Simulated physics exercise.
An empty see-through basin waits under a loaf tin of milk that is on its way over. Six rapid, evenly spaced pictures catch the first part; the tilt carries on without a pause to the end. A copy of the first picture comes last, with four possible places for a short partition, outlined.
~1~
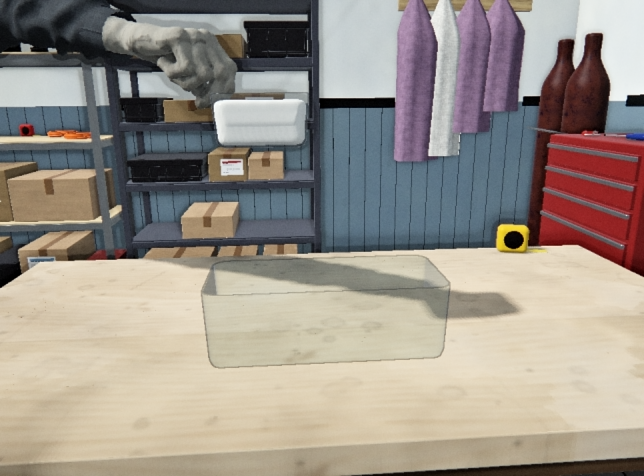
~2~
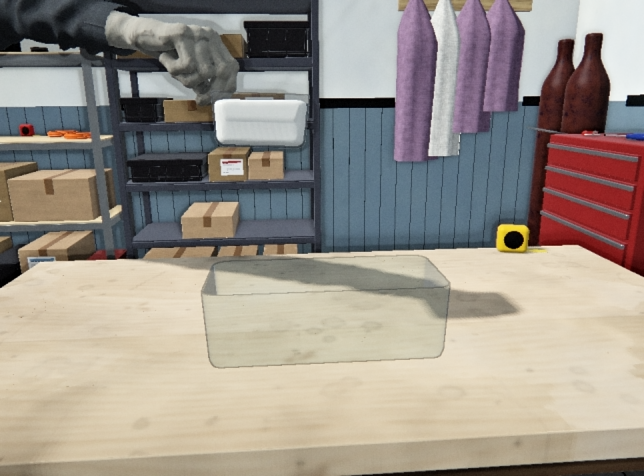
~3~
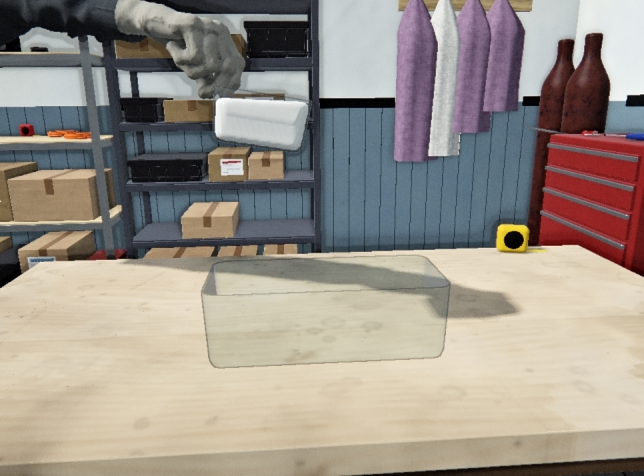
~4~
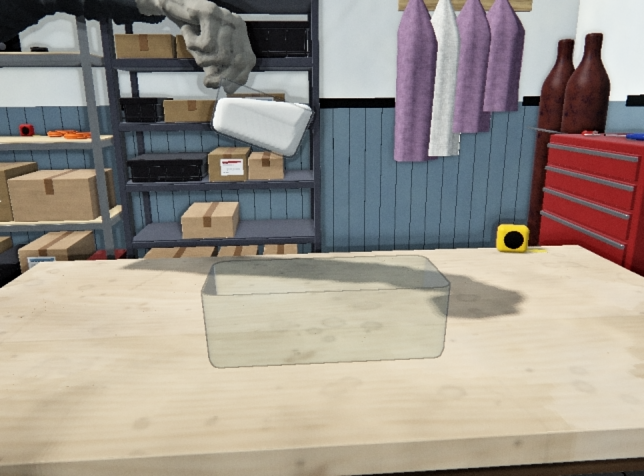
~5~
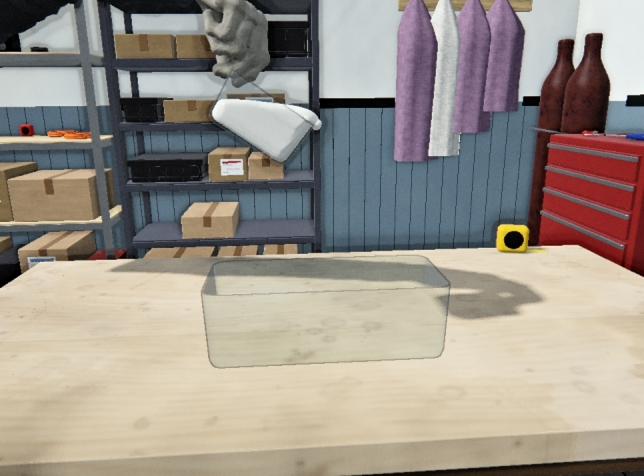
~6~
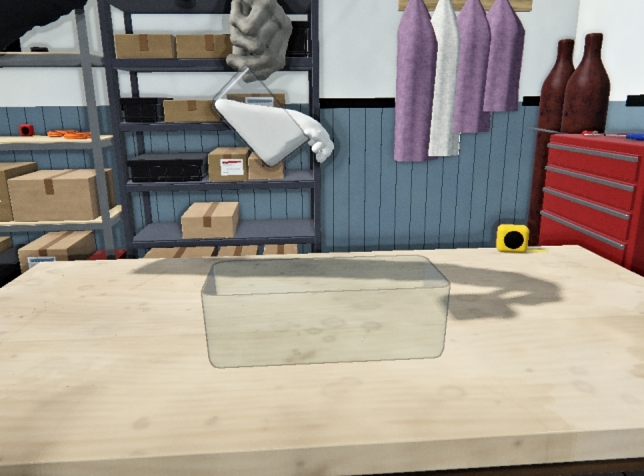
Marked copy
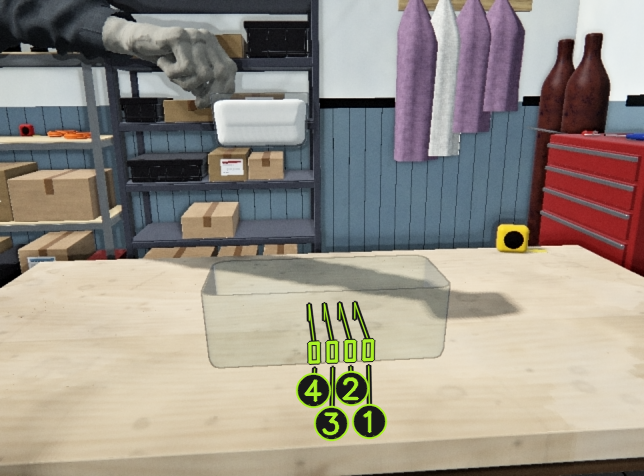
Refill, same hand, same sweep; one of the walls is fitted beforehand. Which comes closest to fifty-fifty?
The answer is position 1.
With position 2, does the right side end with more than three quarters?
No, it does not.
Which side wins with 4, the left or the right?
The right side.
On the marked copy, 1 at (368, 365); 2 at (350, 366); 3 at (332, 367); 4 at (314, 368).
With 1, about 48 % ends left of the wall and 47 % right of it; 5 % is lost outside.
With 2, about 33 % ends left of the wall and 62 % right of it; 5 % is lost outside.
With 3, about 20 % ends left of the wall and 74 % right of it; 6 % is lost outside.
With 4, about 19 % ends left of the wall and 76 % right of it; 6 % is lost outside.
